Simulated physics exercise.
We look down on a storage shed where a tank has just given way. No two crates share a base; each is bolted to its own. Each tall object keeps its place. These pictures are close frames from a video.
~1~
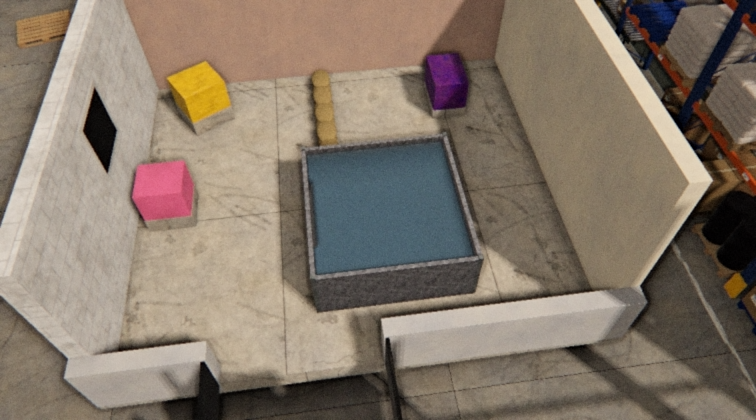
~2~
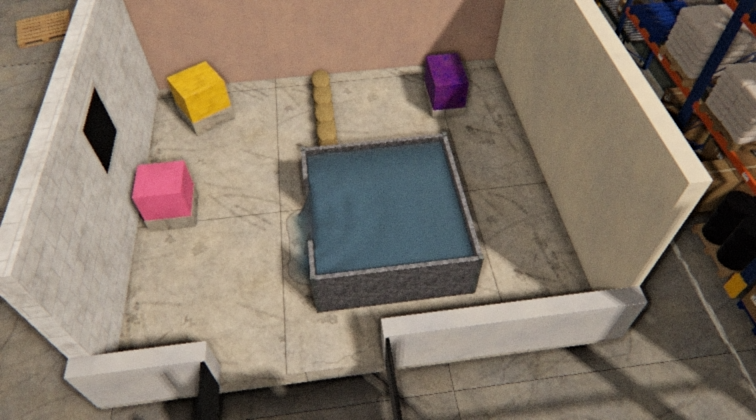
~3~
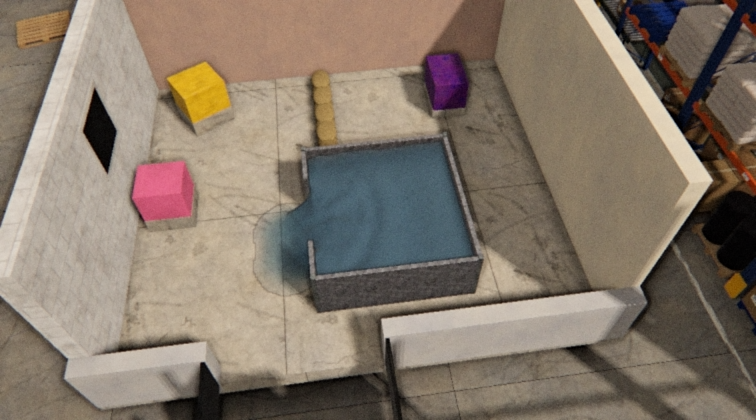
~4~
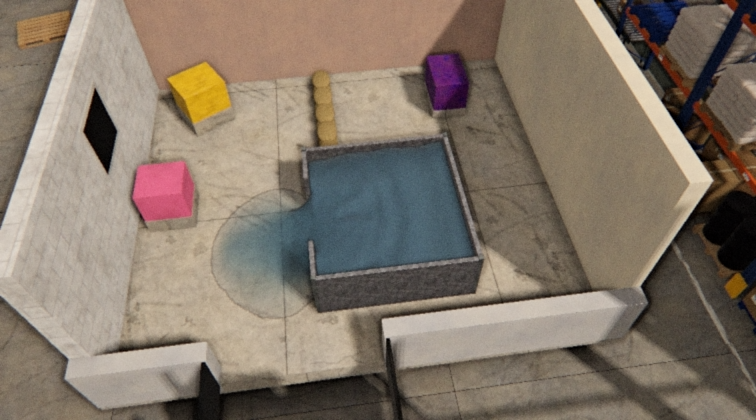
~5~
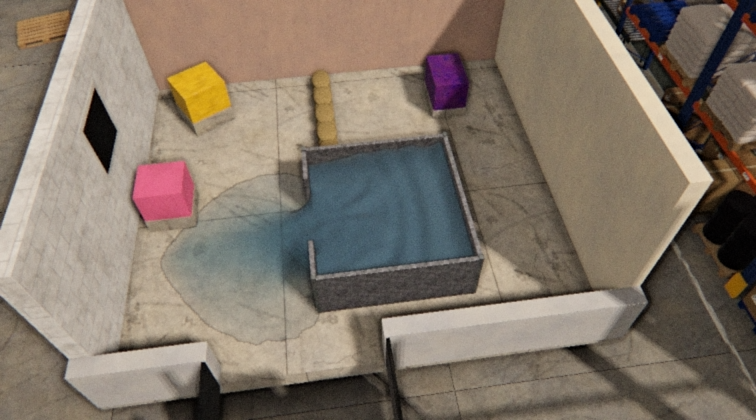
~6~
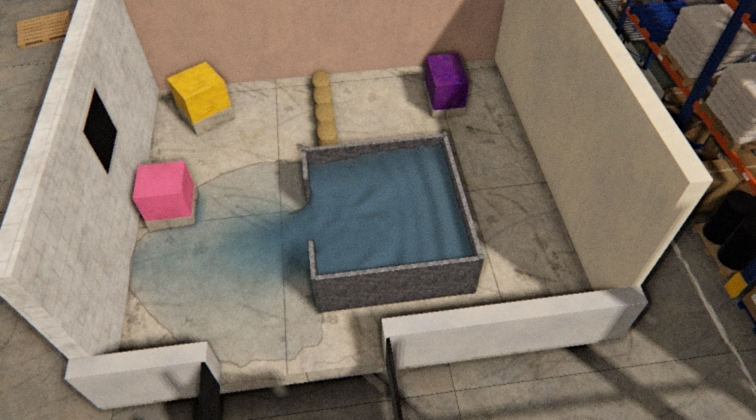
In a storage shed, water pours from a gap in the open tank and spreads left across the floor.
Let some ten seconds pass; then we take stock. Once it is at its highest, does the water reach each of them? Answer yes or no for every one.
Purple crate: No, it stays dry; pink crate: Yes, it gets wet; yellow crate: No, it stays dry.
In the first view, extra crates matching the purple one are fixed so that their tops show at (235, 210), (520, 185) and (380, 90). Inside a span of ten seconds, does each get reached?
Gets flooded, stays clear, stays clear.
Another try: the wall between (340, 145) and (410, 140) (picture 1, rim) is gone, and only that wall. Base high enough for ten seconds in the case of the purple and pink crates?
Well, the purple crate gets reached, and the pink crate is never reached as well.
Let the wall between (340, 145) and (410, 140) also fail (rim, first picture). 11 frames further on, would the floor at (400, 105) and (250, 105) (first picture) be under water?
Note, points in order: Soaked; soaked.
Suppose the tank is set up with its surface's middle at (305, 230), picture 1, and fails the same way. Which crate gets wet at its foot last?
My pick is the purple-painted one.
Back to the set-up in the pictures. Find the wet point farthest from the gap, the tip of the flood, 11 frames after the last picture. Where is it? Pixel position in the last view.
At roughly (159, 94).
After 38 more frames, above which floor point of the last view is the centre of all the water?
It is near (288, 213).
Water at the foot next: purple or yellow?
My answer: The one in yellow.
A moment on, water covers 30 % of the floor; the purple crate not reached, the pink crate water round its plinth, the yellow crate water round its plinth.
Next, water covers 35 % of the floor; the purple crate not reached, the pink crate water round its plinth, the yellow crate water round its plinth.
Then, water covers 50 % of the floor; the purple crate not reached, the pink crate water round its plinth, the yellow crate water round its plinth.
Later, water covers 75 % of the floor; the purple crate water round its plinth, the pink crate water round its plinth, the yellow crate water round its plinth.
In the end, water covers 95 % of the floor; the purple crate stayed above the water, the pink crate was topped, the yellow crate stayed above the water.
